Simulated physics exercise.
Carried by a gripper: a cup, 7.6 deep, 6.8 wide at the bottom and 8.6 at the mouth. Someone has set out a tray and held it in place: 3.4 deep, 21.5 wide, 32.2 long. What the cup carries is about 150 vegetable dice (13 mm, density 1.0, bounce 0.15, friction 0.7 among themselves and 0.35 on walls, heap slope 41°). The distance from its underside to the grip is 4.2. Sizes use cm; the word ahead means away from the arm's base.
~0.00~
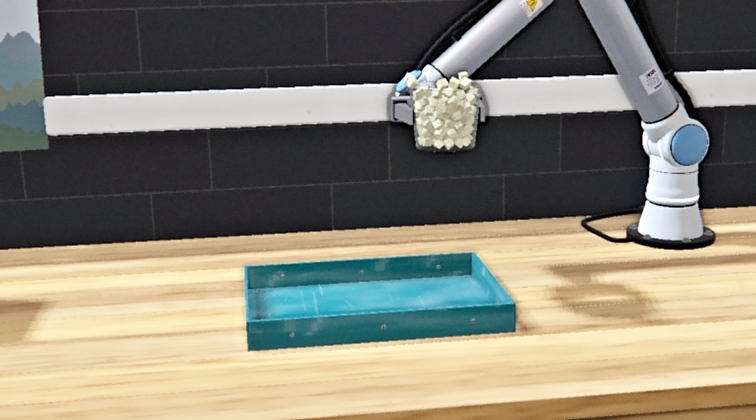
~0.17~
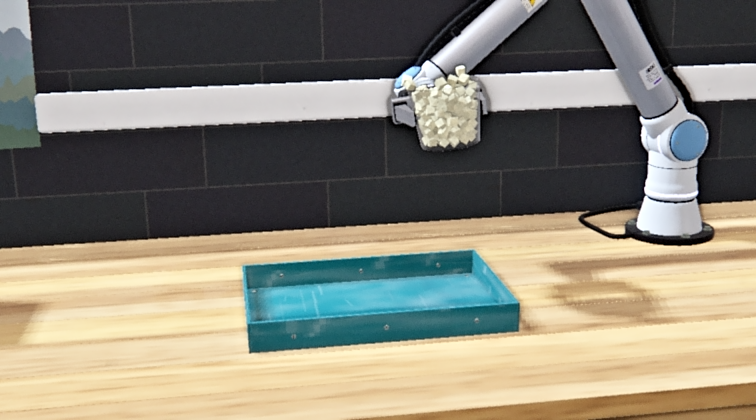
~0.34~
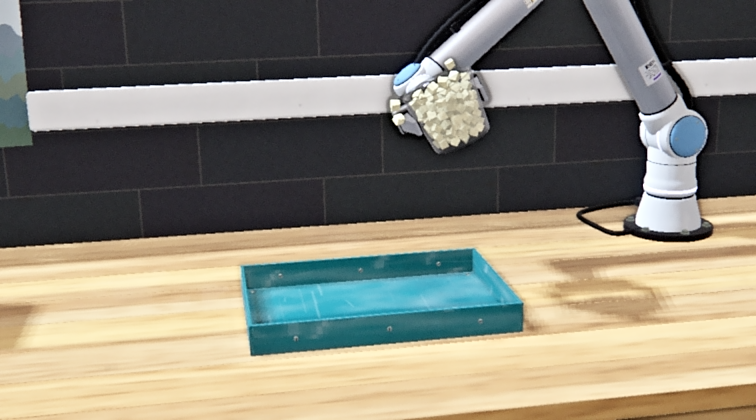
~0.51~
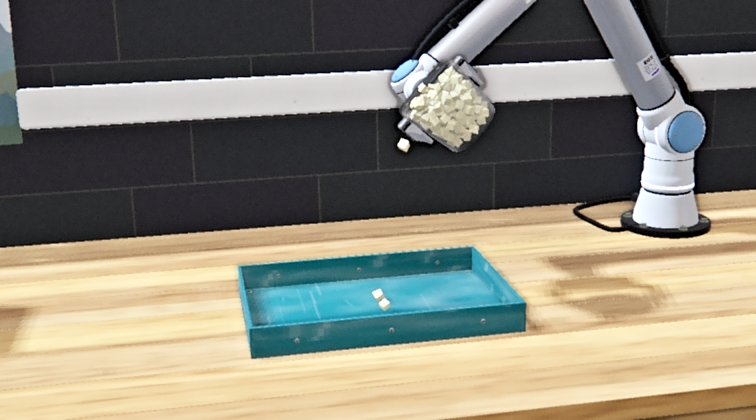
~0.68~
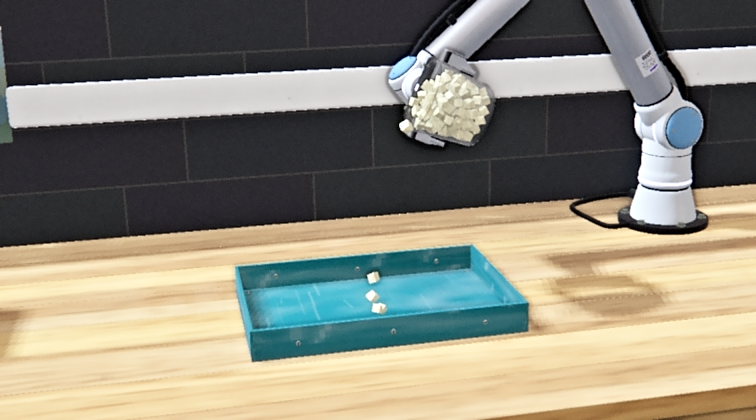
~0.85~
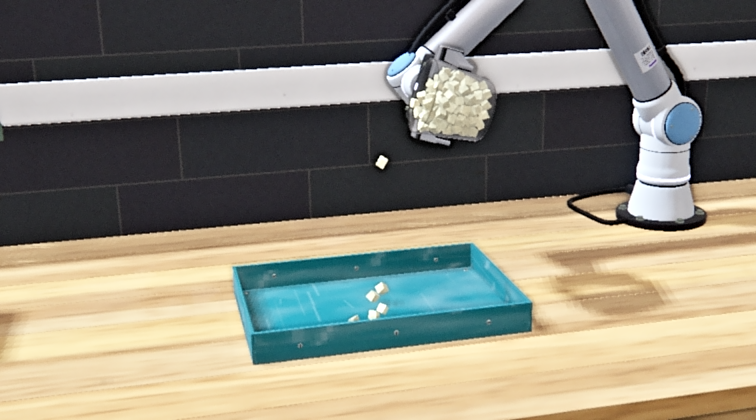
Robot arm tilting a cup heaped with pale cubes above a teal tray on a wooden table, a few cubes dropping out.
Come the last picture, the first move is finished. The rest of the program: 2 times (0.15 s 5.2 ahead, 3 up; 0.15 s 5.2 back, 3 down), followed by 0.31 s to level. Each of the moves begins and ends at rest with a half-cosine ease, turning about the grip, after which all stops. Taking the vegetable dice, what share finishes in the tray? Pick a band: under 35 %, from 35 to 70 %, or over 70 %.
Over 70 %.
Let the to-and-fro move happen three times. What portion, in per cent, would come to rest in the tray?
It would come to around 100 %.
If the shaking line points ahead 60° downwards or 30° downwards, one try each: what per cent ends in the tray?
You'd get some 10 per cent with the first setting and some 40 per cent with the second.
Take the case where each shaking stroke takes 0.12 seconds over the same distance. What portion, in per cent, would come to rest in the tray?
Roughly 100 percent then.
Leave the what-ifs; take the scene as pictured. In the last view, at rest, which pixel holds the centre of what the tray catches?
Around (345, 308) in the last view.
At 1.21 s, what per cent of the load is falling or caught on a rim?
Roughly 57 percent.
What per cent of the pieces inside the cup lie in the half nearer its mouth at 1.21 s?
Roughly 45 %.
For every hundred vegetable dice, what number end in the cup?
Roughly 5 per cent.
After 1.21 s, tilted 72° forward, highest piece 26 above the table; 34 in the cup, 29 in the tray, 84 in flight or on a rim.
After 1.58 s, tilted 46° forward, highest piece 24 above the table; 137 in the tray, 9 in the cup, 1 in flight or on a rim.
After 1.96 s, level, highest piece 25 above the table; 138 in the tray, 9 in the cup.
After 3.01 s, level, highest piece 25 above the table; 138 in the tray, 9 in the cup.
In the end, 138 in the tray, 9 in the cup. That is 94 % in the tray.
